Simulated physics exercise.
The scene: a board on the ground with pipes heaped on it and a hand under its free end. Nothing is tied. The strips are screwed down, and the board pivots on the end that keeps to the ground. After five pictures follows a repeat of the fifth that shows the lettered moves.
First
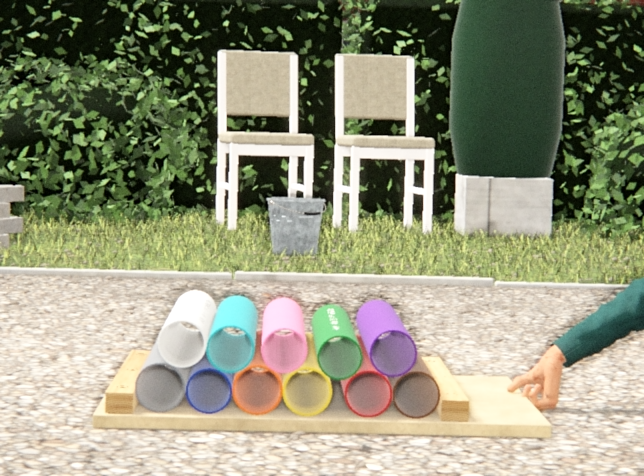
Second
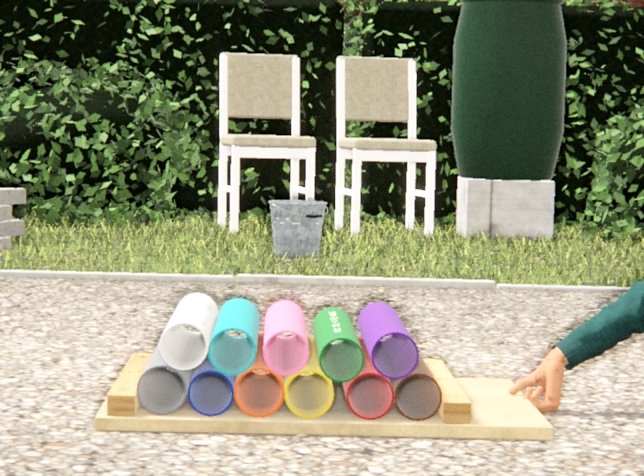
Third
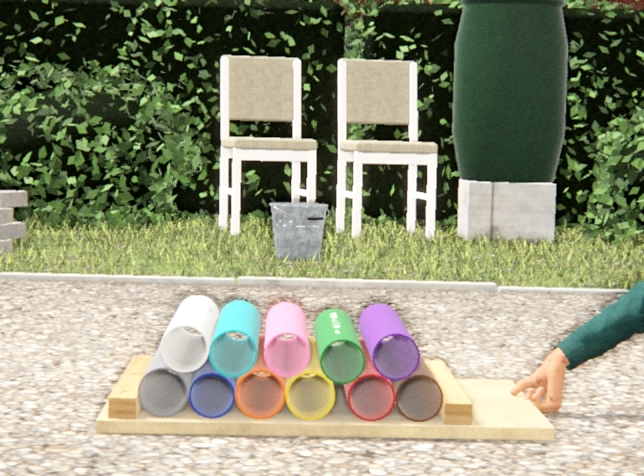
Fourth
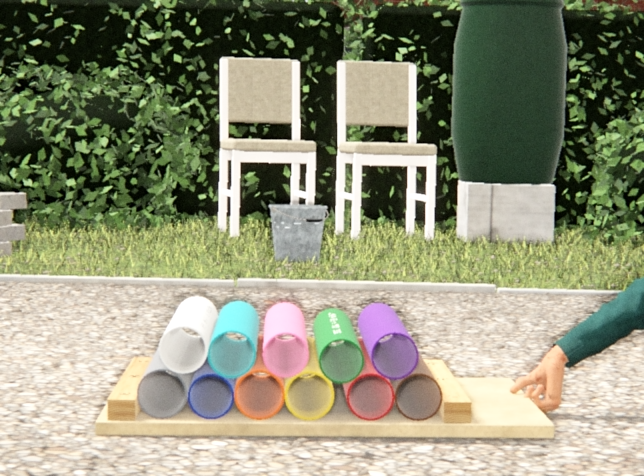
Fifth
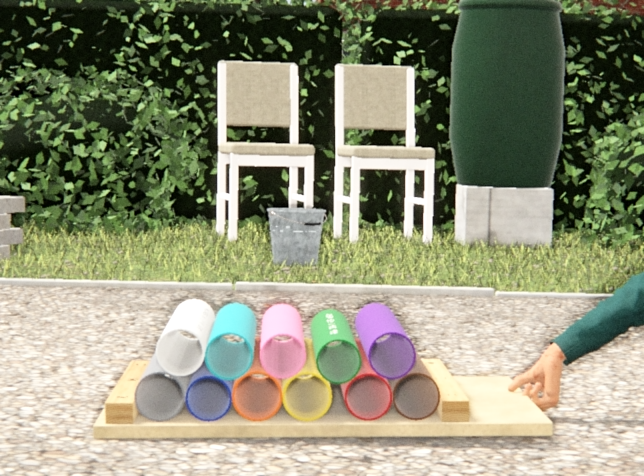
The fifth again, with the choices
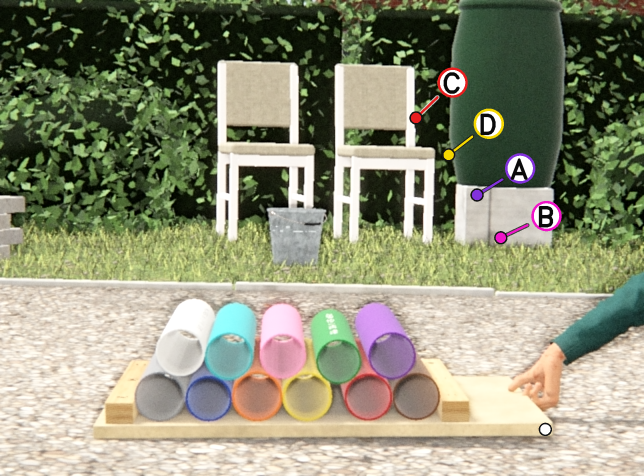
The view drifts very slightly, and the two chairs and metal bucket by the hedge sink a little lower behind a board of colourful pipes stacked in two rows. Throughout, the pipes stay put between the wooden strips, and a green-sleeved hand stays at the board's right end without visibly lifting it.
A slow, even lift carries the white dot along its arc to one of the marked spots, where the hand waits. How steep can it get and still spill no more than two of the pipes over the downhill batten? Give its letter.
Mark B is as high as it can go.
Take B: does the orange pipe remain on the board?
The orange pipe: Yes.
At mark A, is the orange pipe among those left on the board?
Yes, with A.
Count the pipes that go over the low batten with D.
The count is five.
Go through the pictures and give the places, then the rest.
Board (319, 390); grey pipe (160, 388); blue pipe (209, 391), in the first picture.
Blue pipe (211, 394); orange pipe (260, 392), in the second picture.
Board (322, 394); red pipe (372, 397); brown pipe (419, 398); turquoise pipe (233, 354), in the third picture.
Board (322, 394); grey pipe (162, 394); blue pipe (211, 396), in the fourth picture.
Board (320, 395); grey pipe (160, 397); blue pipe (209, 398), in the fifth picture.
On the marked copy, A at (477, 195); B at (501, 238); C at (416, 118); D at (449, 155); the white dot at (545, 429).
Following B. Soon after the start, board at 16°.
Later, board at 27°.
In the end, board at 27°, two over the low batten (turquoise, white).
As for the rest, A five over the low batten; C five over the low batten; D five over the low batten.
